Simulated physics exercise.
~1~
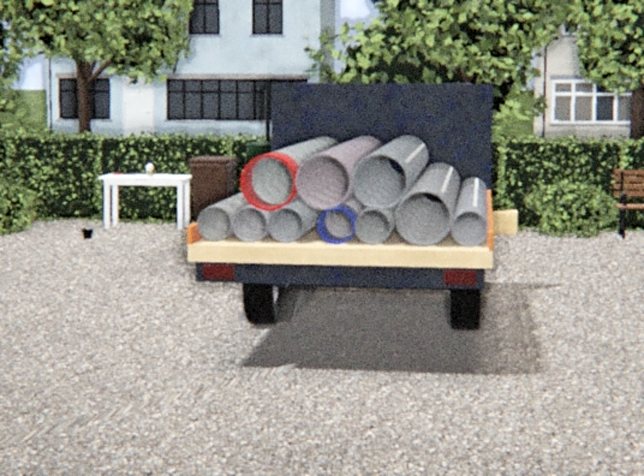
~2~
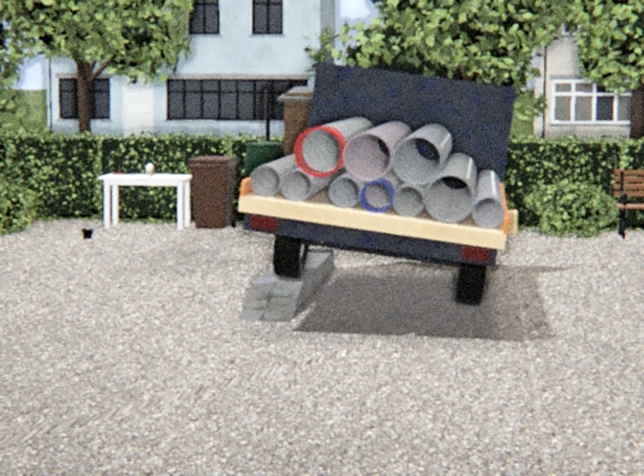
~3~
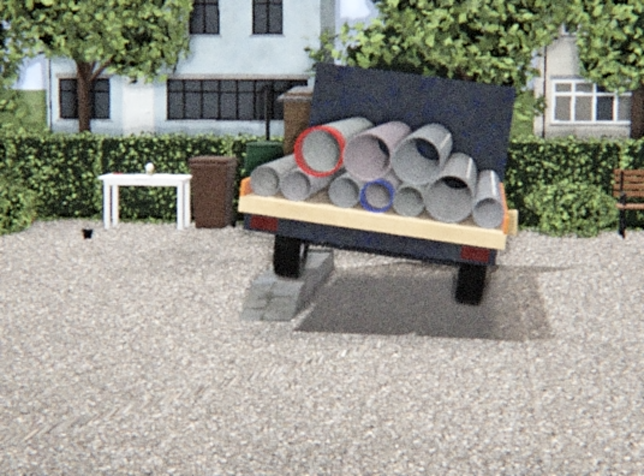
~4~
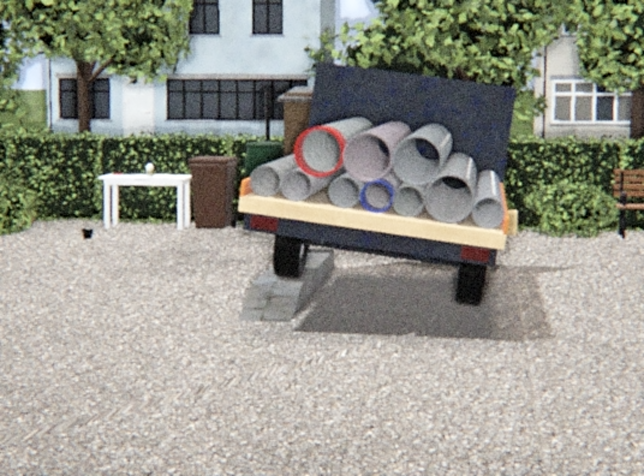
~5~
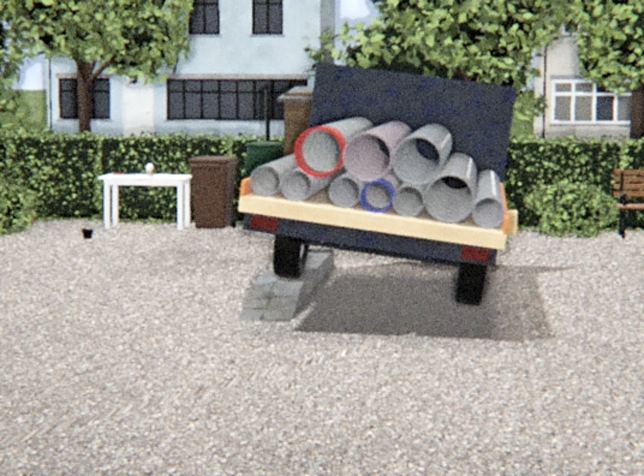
On a gravel yard in front of a clipped hedge and pale houses, a flat trailer seen from behind carries a stack of hollow grey pipes, with nothing tying them down. One pipe in the upper row has a red rim, and a smaller one below has a blue rim. The trailer shifts to the right and its left wheel climbs onto a raised grey slab, tipping the deck down to the right. The pipes tilt with it but keep their places in the pile. The trailer then stays still, leaning, with the red and blue pipes both aboard.
